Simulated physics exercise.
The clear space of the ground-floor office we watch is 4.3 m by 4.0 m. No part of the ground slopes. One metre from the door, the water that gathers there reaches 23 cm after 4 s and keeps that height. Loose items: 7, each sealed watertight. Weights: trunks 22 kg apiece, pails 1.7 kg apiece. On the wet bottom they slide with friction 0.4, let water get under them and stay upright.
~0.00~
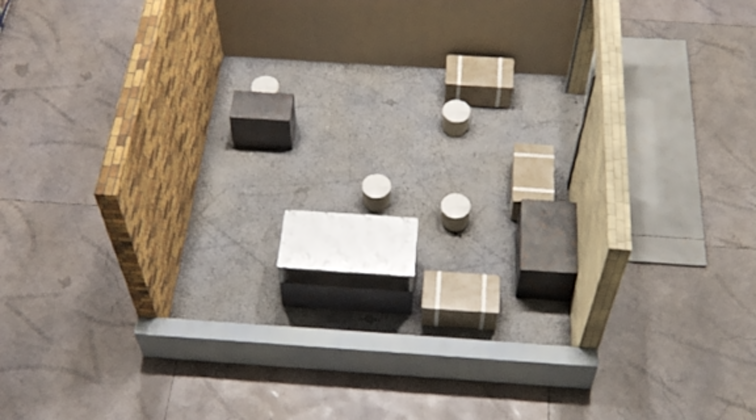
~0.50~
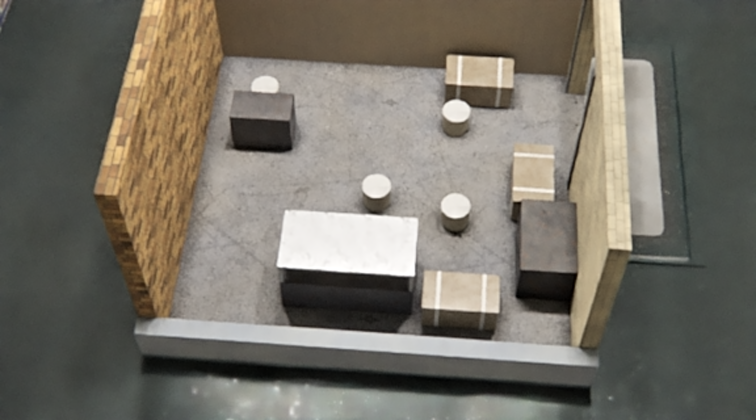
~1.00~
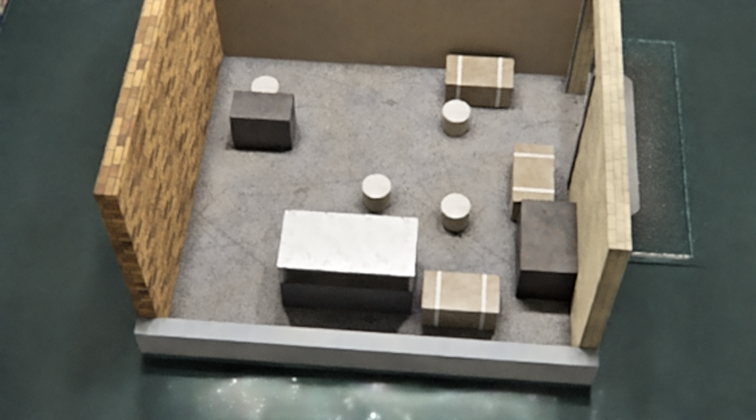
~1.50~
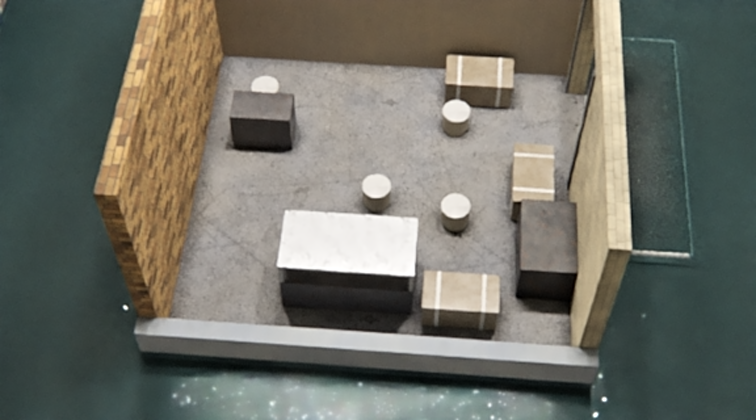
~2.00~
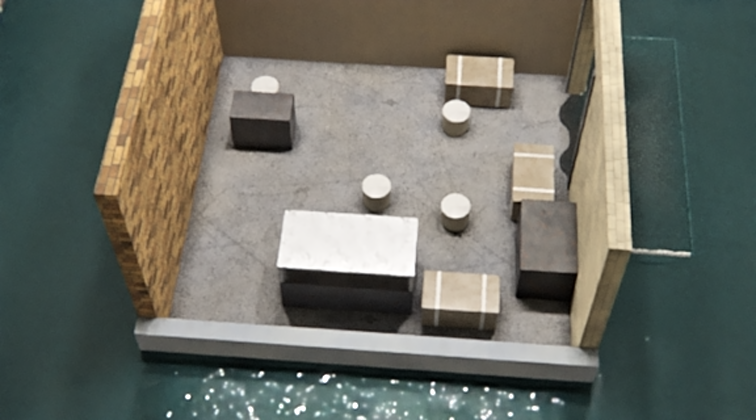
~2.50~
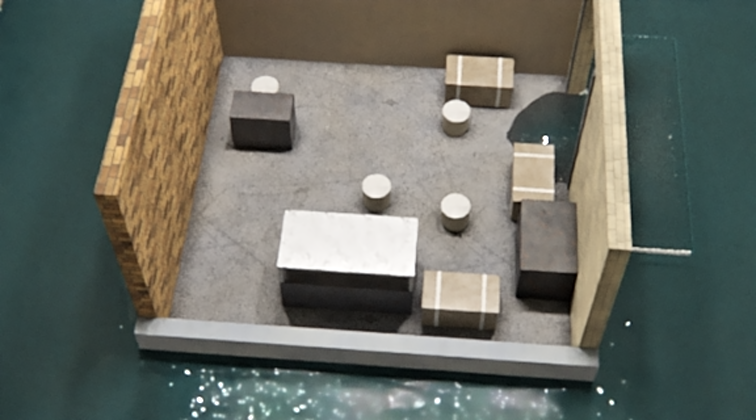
Around a small open-topped office, dark water spreads outside, then seeps in at the right wall.
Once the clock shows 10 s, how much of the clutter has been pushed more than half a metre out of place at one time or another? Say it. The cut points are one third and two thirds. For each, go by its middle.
It falls at two thirds or higher.
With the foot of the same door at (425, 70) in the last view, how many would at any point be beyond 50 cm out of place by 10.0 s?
In that case the number is 5.
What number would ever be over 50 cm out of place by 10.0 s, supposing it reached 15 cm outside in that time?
5.
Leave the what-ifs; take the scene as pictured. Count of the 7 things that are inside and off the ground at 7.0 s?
Total: 4.
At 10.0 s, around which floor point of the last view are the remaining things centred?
They average out to somewhere around (365, 245).
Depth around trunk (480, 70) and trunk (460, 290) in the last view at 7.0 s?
Around 11 cm and 0 cm.
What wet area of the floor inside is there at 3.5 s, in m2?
My estimate is roughly 2.5 m2.
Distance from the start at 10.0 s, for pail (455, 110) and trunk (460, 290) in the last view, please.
The first is 350 cm from its start, the second 0 cm.
After 3.5 s 0 of 7 are over 50 cm from their spots; 0 afloat.
After 4.5 s 1 of 7 are over 50 cm from their spots; 0 afloat.
After 7.0 s 6 of 7 are over 50 cm from their spots; 4 afloat.
After 10.0 s 6 of 7 are over 50 cm from their spots, and 6 have been at some point; 5 afloat.
